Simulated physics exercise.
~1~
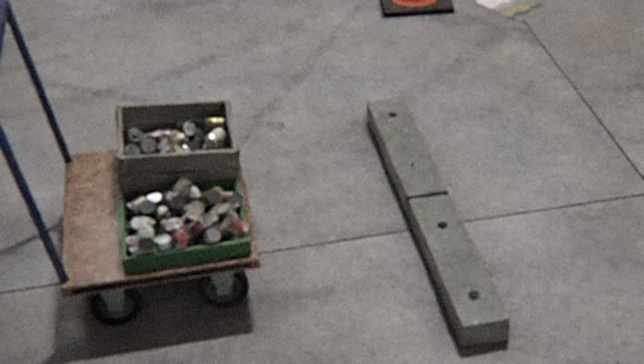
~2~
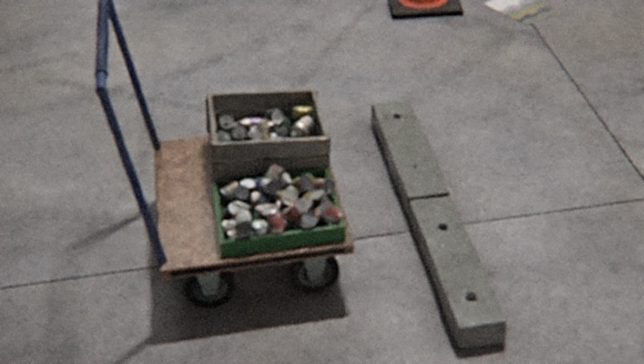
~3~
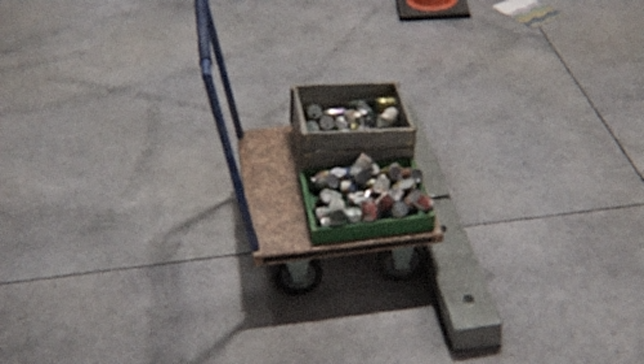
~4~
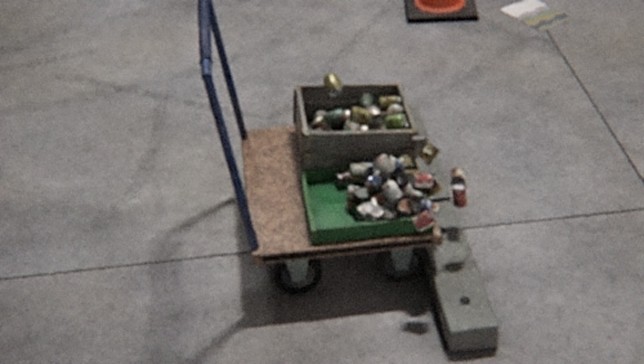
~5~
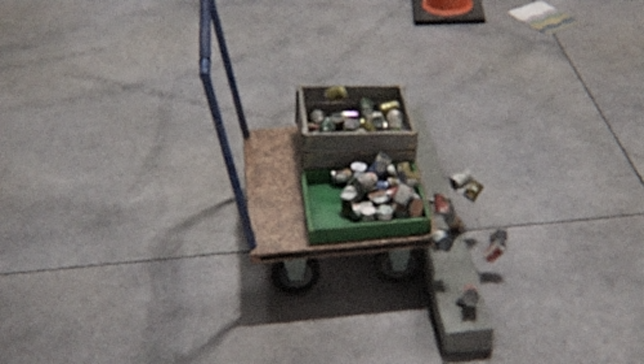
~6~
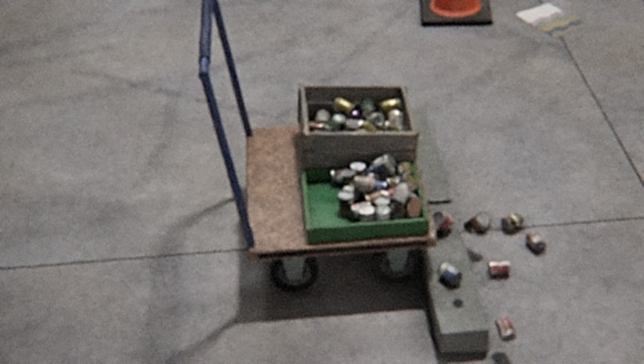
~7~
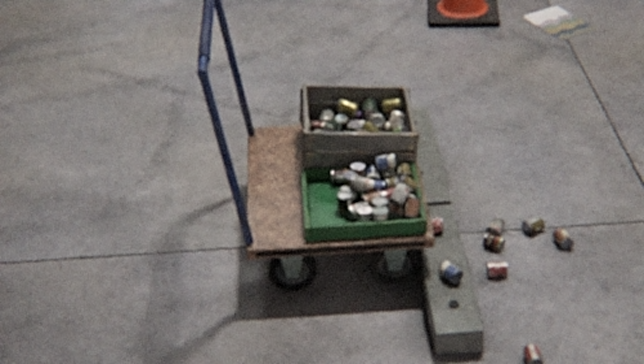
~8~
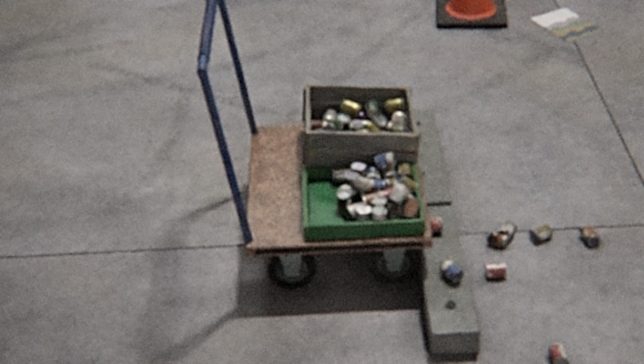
On a concrete floor, a trolley rolls right, stops at a kerb, and spills several cans.
